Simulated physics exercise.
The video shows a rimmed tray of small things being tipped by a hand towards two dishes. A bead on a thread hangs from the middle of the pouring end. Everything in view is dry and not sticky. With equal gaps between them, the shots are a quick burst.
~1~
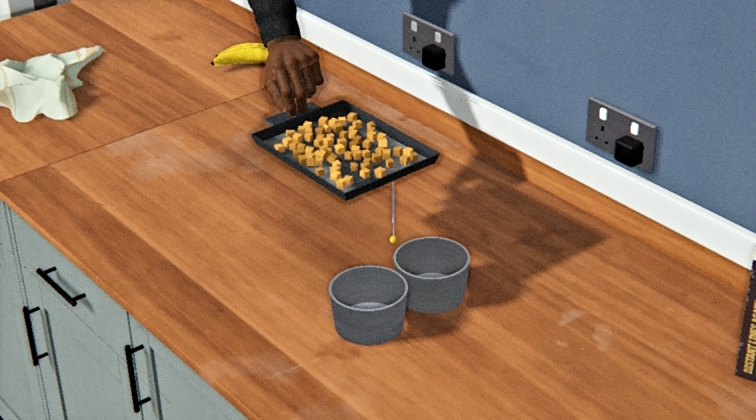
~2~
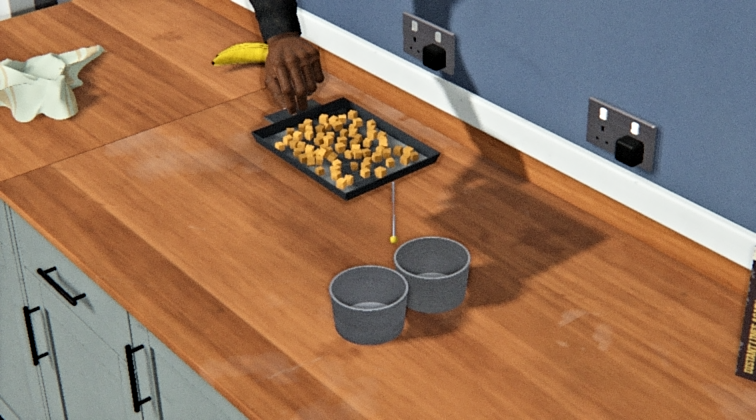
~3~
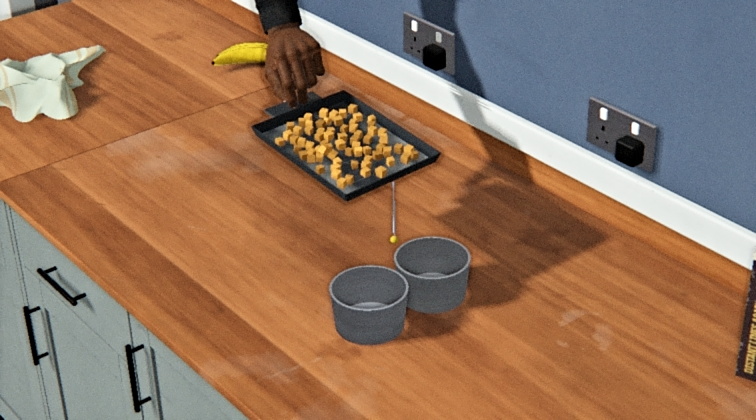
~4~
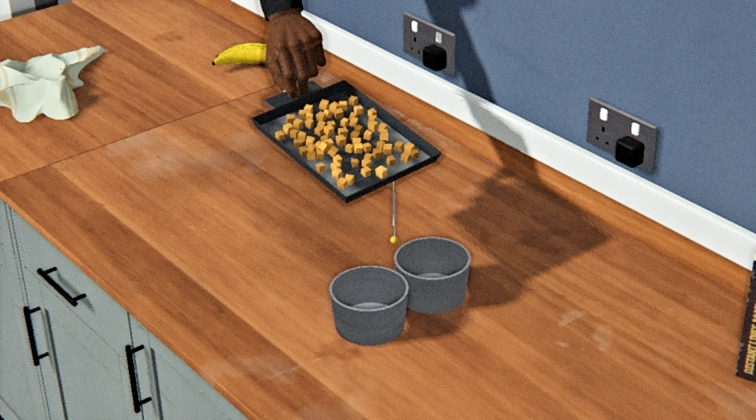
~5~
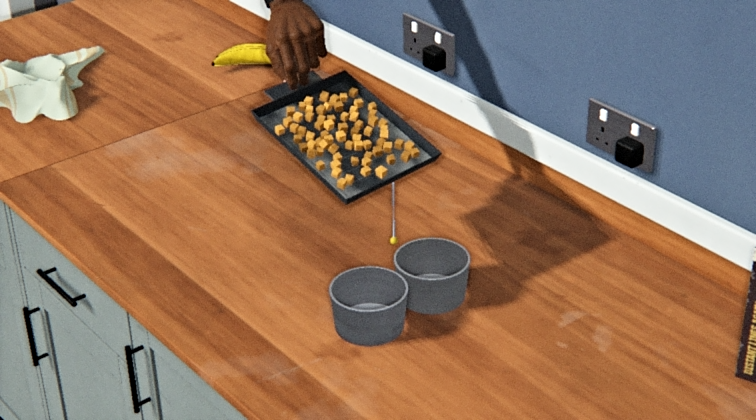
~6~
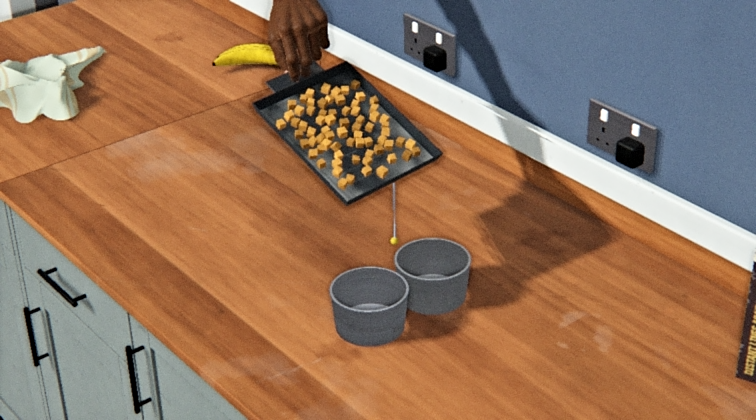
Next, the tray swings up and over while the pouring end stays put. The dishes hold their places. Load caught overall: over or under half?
Most of the load is not lost.
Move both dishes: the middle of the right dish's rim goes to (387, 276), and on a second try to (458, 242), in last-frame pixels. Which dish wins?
Well, the right-side one at the first spot and the left-side one at the second.
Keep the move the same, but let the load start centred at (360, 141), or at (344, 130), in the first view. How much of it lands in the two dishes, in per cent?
First 90 %, then 80 %.
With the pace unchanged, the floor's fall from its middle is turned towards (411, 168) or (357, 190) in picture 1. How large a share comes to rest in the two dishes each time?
The first try gives close to 40 percent; the next gives 60 percent.
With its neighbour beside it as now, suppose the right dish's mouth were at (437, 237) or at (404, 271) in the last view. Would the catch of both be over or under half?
First below a half, then above a half.
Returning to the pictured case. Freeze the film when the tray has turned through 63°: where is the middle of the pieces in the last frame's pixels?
Near the pixel (369, 166).
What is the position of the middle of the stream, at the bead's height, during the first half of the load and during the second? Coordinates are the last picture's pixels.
Close to (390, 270), then close to (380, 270).
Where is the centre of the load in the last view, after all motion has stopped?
Roughly at pixel (388, 316).
Just after the last frame, tray tipped steeply; every one on the tray.
A moment on, tray tipped past a quarter turn; almost all on the tray; just a few in the left dish; just a few in the right dish.
Further on, tray tipped past a quarter turn; roughly half in the left dish; roughly a third in the right dish; about a tenth outside both.
When it is over, tray tipped past a quarter turn; roughly half in the left dish; roughly a third in the right dish; about a tenth outside both.
